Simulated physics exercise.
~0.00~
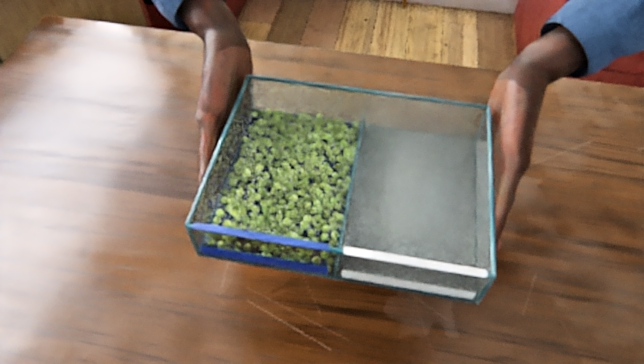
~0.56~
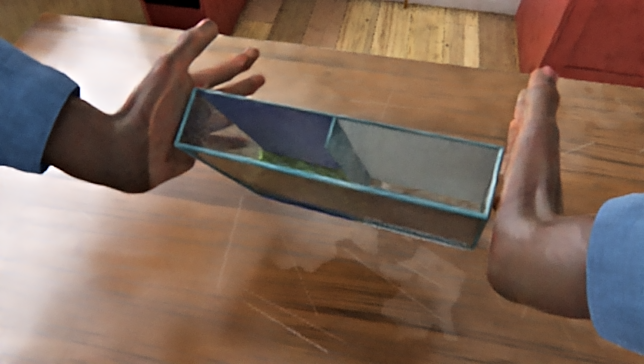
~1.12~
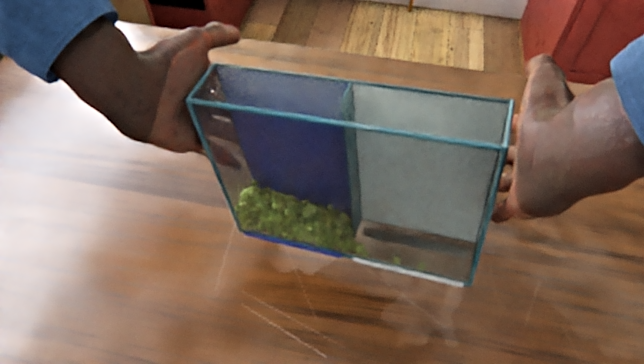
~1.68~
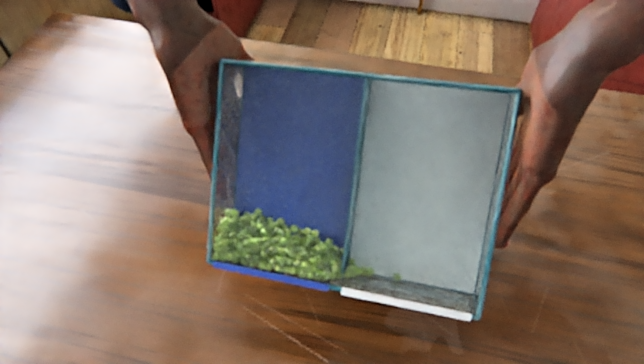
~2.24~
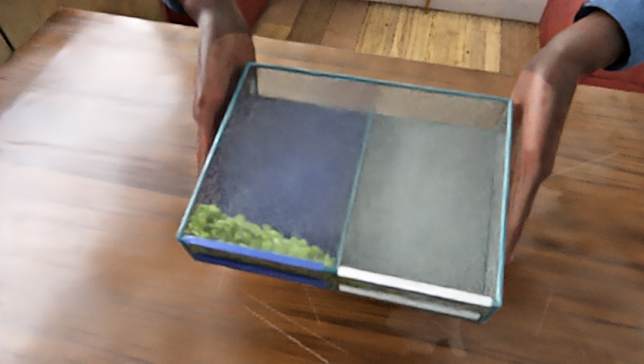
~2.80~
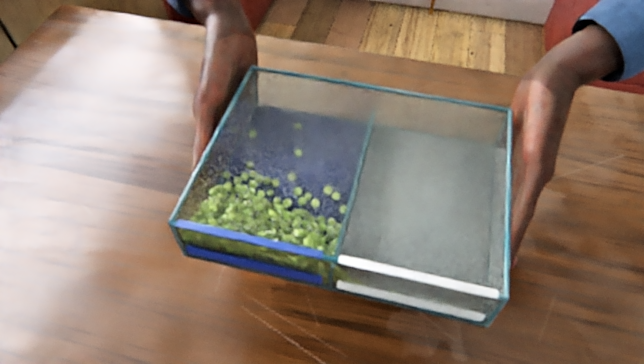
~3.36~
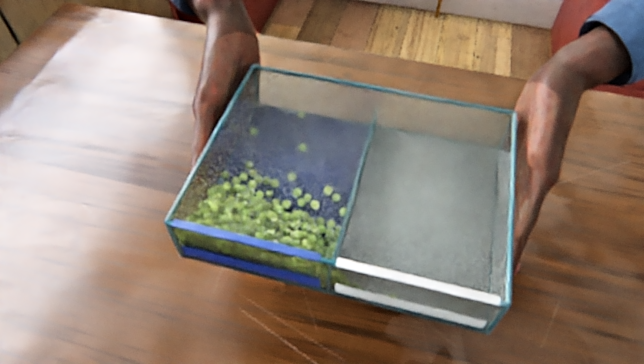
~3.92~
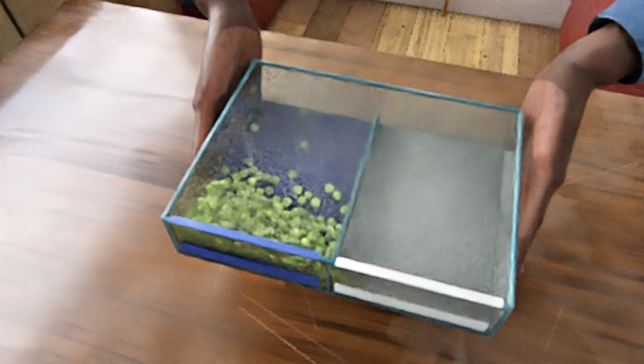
Hands tipping a clear divided box of green peas upright, then lowering it level, with peas staying in the blue side.
